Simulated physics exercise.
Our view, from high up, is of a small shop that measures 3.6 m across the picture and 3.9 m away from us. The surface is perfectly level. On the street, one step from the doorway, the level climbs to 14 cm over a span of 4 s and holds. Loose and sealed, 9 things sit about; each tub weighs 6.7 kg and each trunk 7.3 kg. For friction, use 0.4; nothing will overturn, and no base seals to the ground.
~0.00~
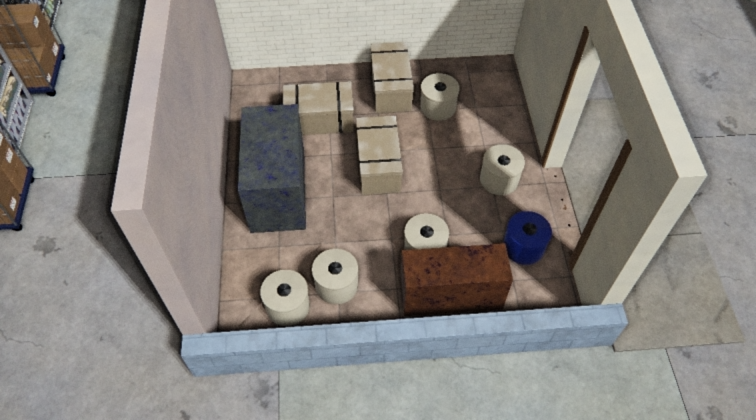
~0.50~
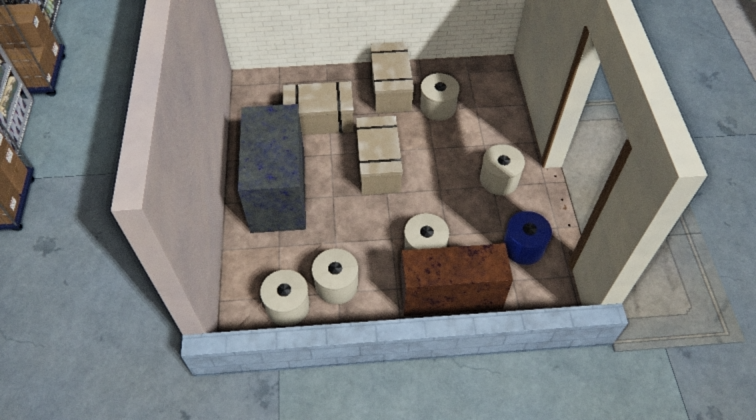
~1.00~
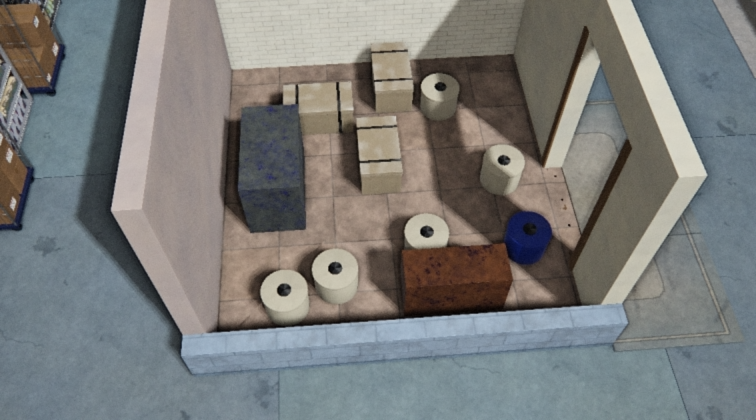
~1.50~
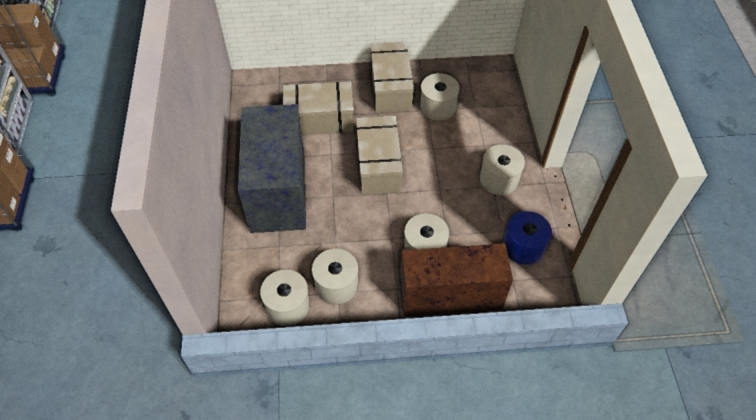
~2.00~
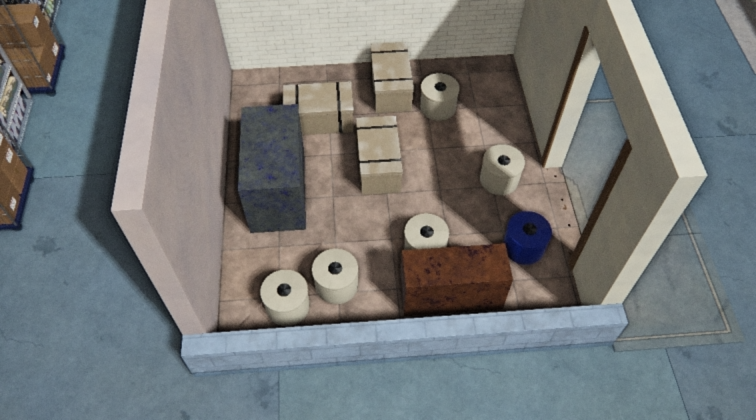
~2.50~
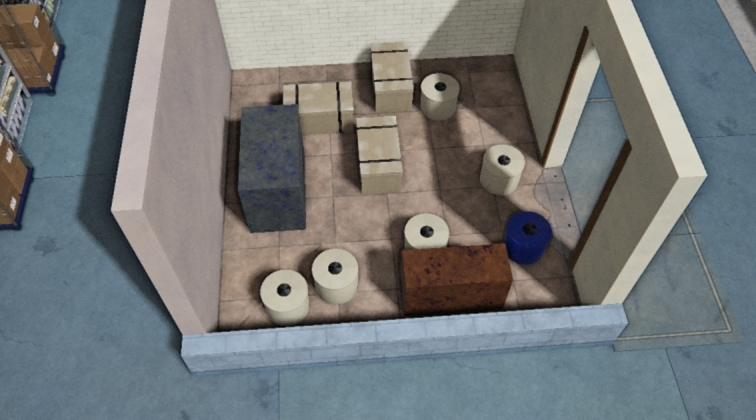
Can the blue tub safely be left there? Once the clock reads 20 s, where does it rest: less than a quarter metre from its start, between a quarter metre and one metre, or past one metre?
Result: A long trip.
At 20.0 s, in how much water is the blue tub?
Close to 12 centimetres.
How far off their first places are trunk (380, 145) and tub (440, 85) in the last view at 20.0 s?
In turn: 100 cm, 100 cm.
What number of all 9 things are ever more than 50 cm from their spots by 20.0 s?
By my count, 9.
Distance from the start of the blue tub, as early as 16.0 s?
300 cm or so by then.
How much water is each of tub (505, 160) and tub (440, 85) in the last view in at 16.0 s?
Around 6 cm and 8 cm.
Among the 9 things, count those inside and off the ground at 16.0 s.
At that instant the tally stands at 9.
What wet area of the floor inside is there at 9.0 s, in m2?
Near 13 m2 in all.
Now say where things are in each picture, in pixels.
The first frame shows the blue tub at (530, 229) rests on the ground; 0.0 m2 under water; 0 of 9 have shifted.
The second frame shows the blue tub at (530, 229) rests on the ground; water covers 0.0 m2; 0 of 9 have shifted.
The third frame shows the blue tub at (530, 229), on the bottom; 0.0 m2 under water; 0 of 9 have shifted.
The fourth frame shows the blue tub at (530, 229) rests on the ground; water covers 0.0 m2; 0 of 9 have shifted.
The fifth frame shows the blue tub at (530, 229) rests on the ground; water covers 0.0 m2; 0 of 9 have shifted.
The sixth frame shows the blue tub at (530, 229), on the bottom; water covers 0.1 m2; 0 of 9 have shifted.
After 4.0 s the blue tub is near (514, 240), 0.2 m from its start, aground; 0 afloat.
After 9.0 s the blue tub is near (324, 128), 2.5 m from its start, afloat; 7 afloat.
After 16.0 s the blue tub is near (282, 111), 3.1 m from its start, afloat; 9 afloat.
After 20.0 s the blue tub is near (248, 111), 3.4 m from its start, afloat; 9 afloat.
